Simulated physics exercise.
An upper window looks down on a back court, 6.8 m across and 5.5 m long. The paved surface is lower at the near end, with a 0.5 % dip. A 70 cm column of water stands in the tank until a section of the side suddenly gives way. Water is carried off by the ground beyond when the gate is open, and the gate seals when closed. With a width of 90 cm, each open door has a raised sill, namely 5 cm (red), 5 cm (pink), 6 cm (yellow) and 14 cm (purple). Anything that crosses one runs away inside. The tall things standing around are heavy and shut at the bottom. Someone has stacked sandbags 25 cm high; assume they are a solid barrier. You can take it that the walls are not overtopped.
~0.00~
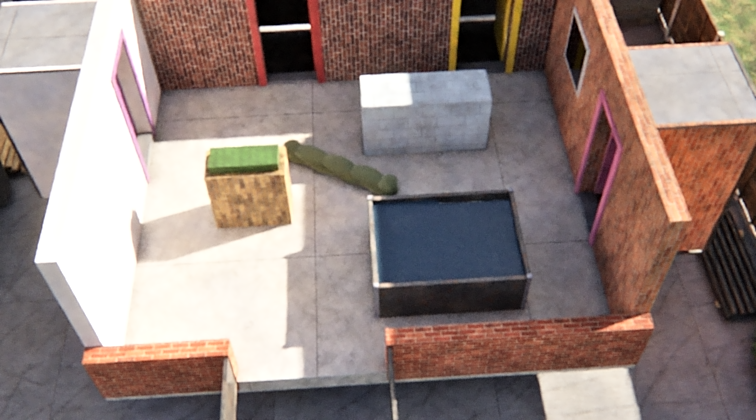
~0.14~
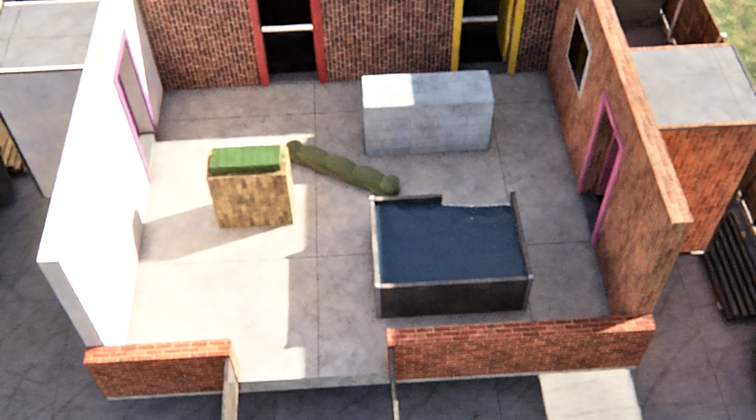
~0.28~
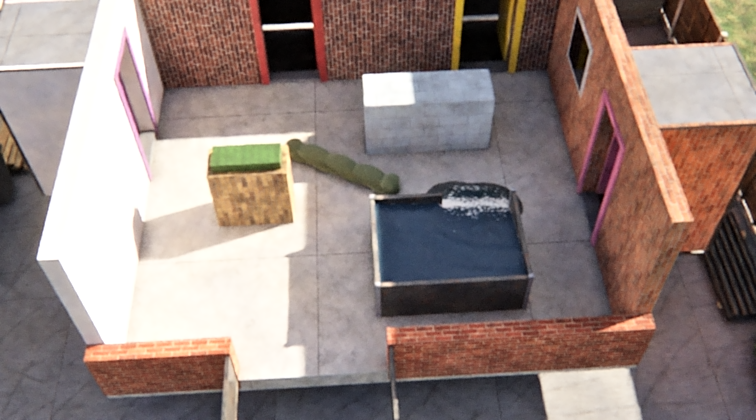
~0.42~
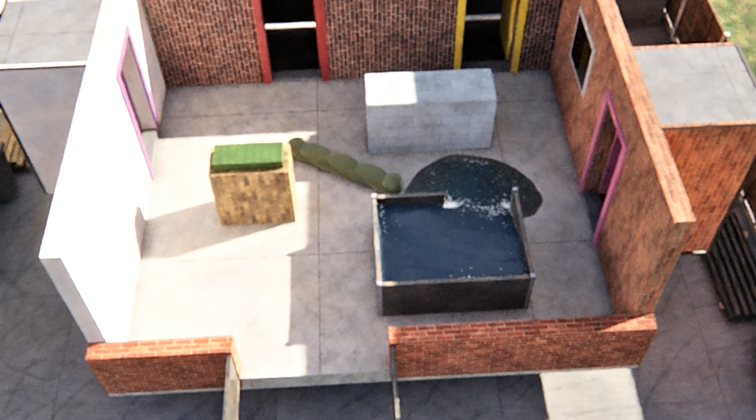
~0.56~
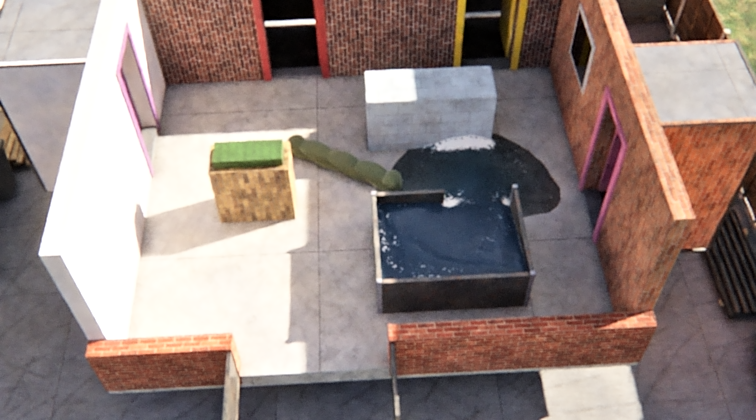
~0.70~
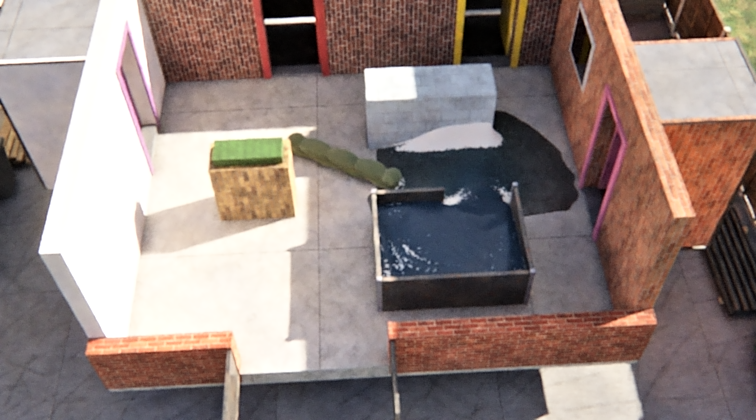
The footage shows a paved brick-walled court with a dark water tank, a pale block and a green-topped box; part of the tank's far side opens, and water pours out, spreading in a dark sheet toward the block and rightward.
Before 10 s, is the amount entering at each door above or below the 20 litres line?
Outcome: The red door breaches the limit; the pink door never breaches the limit; the yellow door breaches the limit; the purple door never breaches the limit.
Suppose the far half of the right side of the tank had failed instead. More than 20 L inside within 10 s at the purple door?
Against that limit: Purple not over.
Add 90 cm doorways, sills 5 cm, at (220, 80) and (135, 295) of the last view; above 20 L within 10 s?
So the first one exceeds it, while the second one doesn't reach it.
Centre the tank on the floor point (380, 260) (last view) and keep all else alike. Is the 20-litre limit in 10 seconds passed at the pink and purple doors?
Well, pink ends up beyond the mark and purple ends up inside the mark.
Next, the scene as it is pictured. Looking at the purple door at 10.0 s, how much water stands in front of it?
Roughly 9.0 centimetres.
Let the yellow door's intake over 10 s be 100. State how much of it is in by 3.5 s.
About 35 per cent.
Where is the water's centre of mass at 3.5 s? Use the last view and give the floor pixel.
Near (444, 176).
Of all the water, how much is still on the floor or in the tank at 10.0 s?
Around 88 percent of the water.
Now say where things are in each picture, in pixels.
The tank at (446, 240) is whole and still, 70 cm deep, in the first picture.
Water pours out on the tank's far side and has run 0.6 m, to a hidden place; typically 9 cm deep outside, 70 cm at the tank's back, in the second picture.
The front is at (434, 192), 0.9 m from the gap on the tank's far side; 0.9 m2 of floor is under water; 70 cm left at the back of the tank, in the third picture.
The front is at (450, 159), 1.4 m from the gap on the tank's far side; 2.0 m2 of floor is under water; 66 cm left at the back of the tank, in the fourth picture.
The front is at (495, 138), 1.8 m from the gap on the tank's far side; 3.2 m2 of floor is under water; 59 cm left at the back of the tank, in the fifth picture.
Water pours out on the tank's far side and has run 2.3 m, to (505, 117); typically 6 cm deep outside, 61 cm at the tank's back, in the sixth picture.
After 1.4 s water covers 20 % of the floor and is deepest (42 cm) near (464, 148); red door not reached, pink door 2 cm at the sill, 0 L in, yellow door 3 cm at the sill, 0 L in, purple door not reached.
After 2.2 s water covers 30 % of the floor and is deepest (42 cm) near (543, 68); red door 1 cm at the sill, 0 L in, pink door 2 cm at the sill, 0 L in, yellow door 14 cm at the sill, 3 L in, purple door not reached.
After 3.5 s water covers 45 % of the floor and is deepest (24 cm) near (547, 82); red door 10 cm at the sill, 40 L in, pink door 6 cm at the sill, 0 L in, yellow door 14 cm at the sill, 41 L in, purple door not reached.
After 6.0 s water covers 70 % of the floor and is deepest (18 cm) near (162, 108); red door 8 cm at the sill, 73 L in, pink door 4 cm at the sill, 2 L in, yellow door 11 cm at the sill, 93 L in, purple door 11 cm at the sill, 0 L in.
After 10.0 s water covers 90 % of the floor and is deepest (13 cm) near (124, 364); red door 5 cm at the sill, 81 L in, pink door 3 cm at the sill, 2 L in, yellow door 7 cm at the sill, 117 L in, purple door 9 cm at the sill, 0 L in.
